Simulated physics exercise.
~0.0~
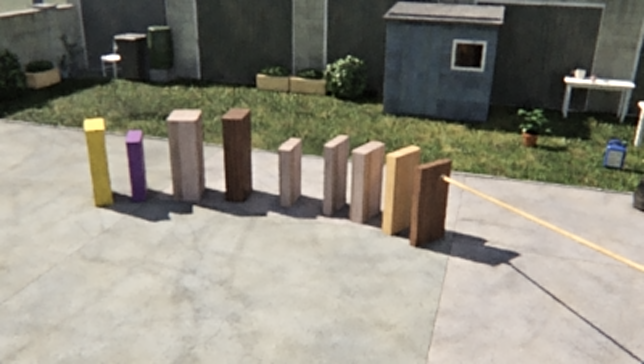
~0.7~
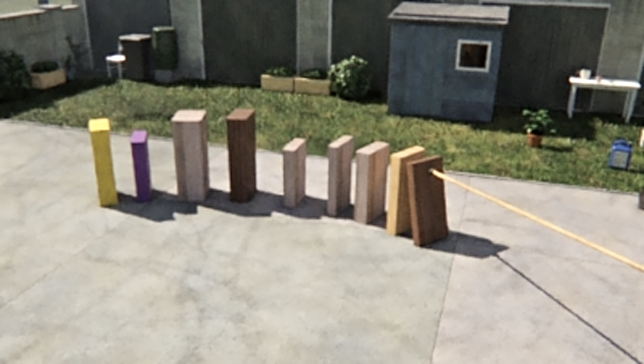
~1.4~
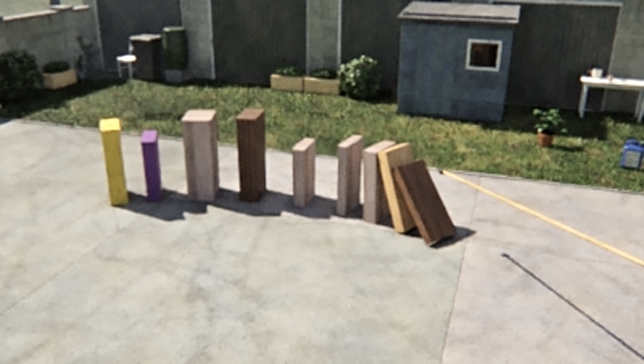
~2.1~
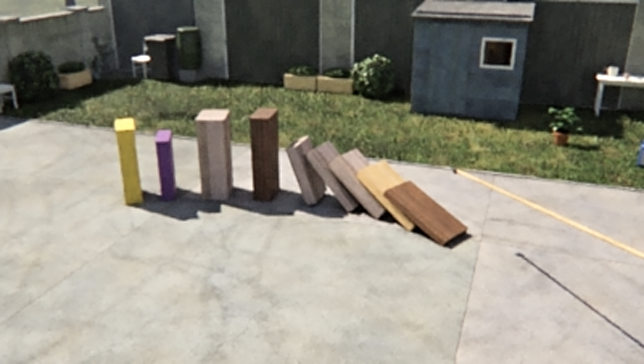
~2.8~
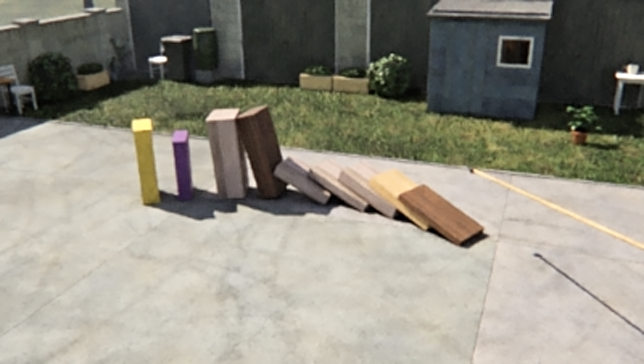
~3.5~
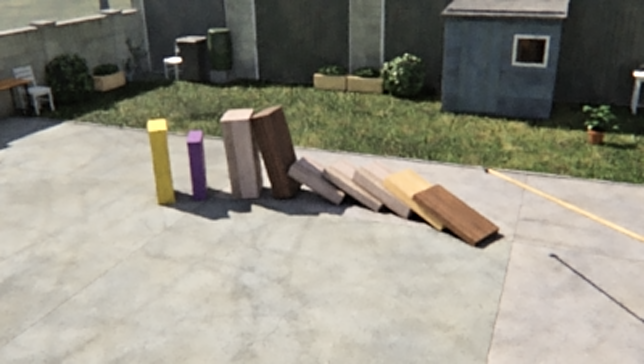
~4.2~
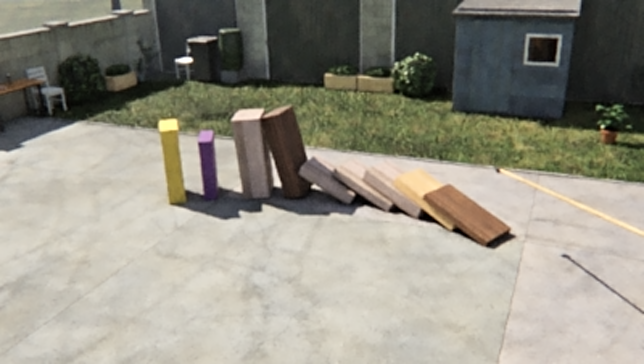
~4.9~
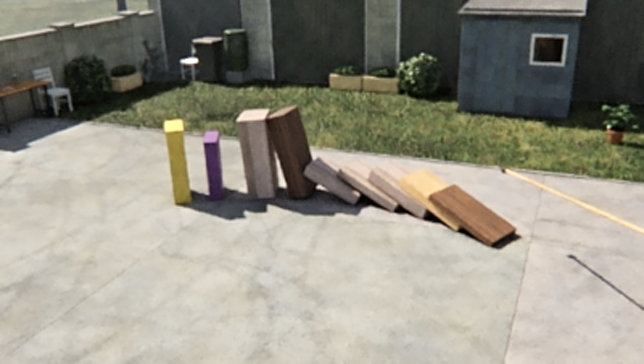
A pole tipped the dark brown board at the right end of a curved row in a yard, and it toppled leftward, knocking down the next four until a taller brown one leaned against its neighbour, leaving the purple and yellow boards standing untouched.
